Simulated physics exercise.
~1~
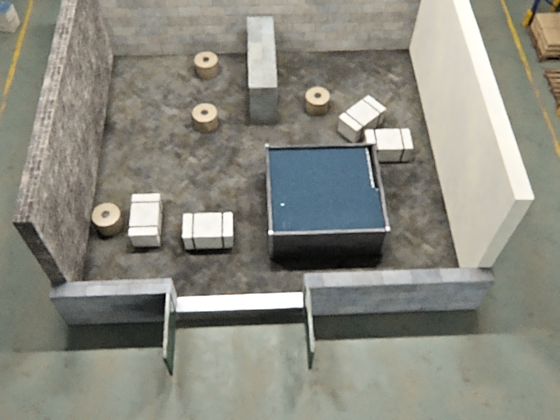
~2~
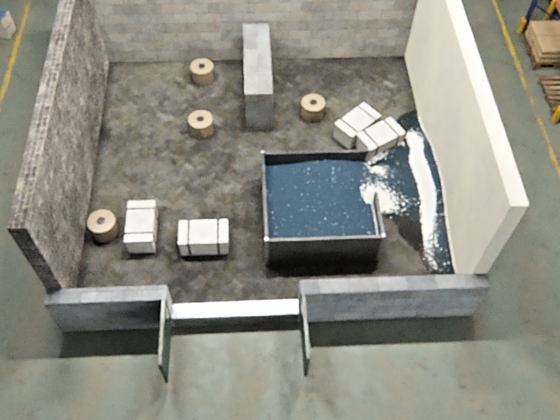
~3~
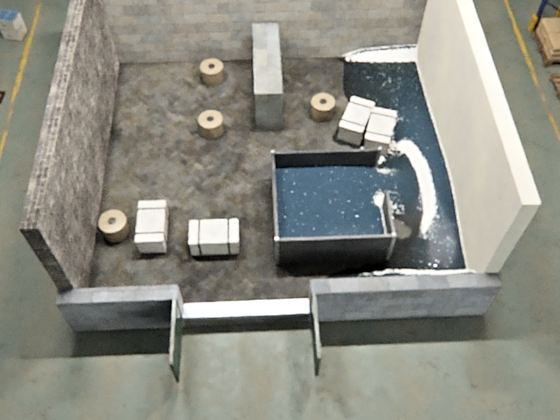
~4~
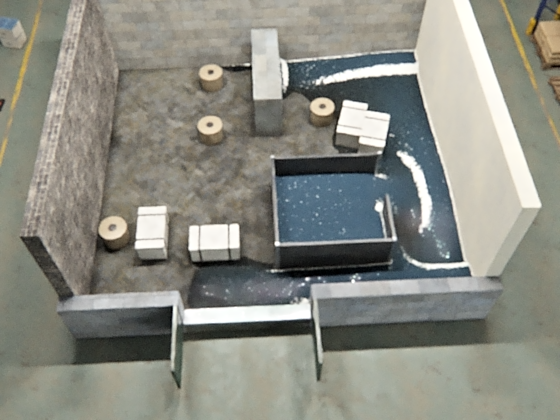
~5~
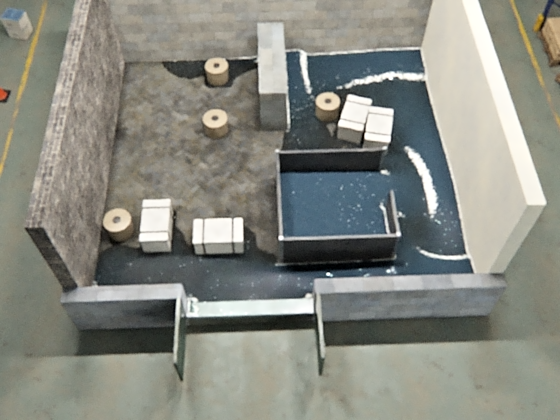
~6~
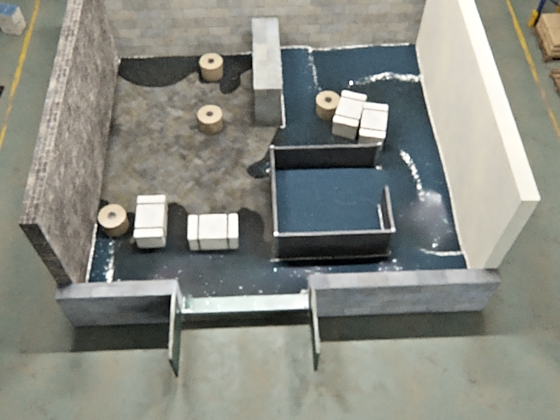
A walled depot floor is seen from high above in a slightly swaying view, with an opening in the near wall. A dark tank of blue water stands right of centre, with four pale strapped trunks and four round tan tubs scattered around a grey block at the back. The tank's right side gives way, and water rushes to the white wall, nudging the two right-hand trunks. It spreads along the back and near sides, reaching the opening, then passes the grey block. Finally, dark water surrounds a shrinking dry patch left of centre, with most objects barely moved.
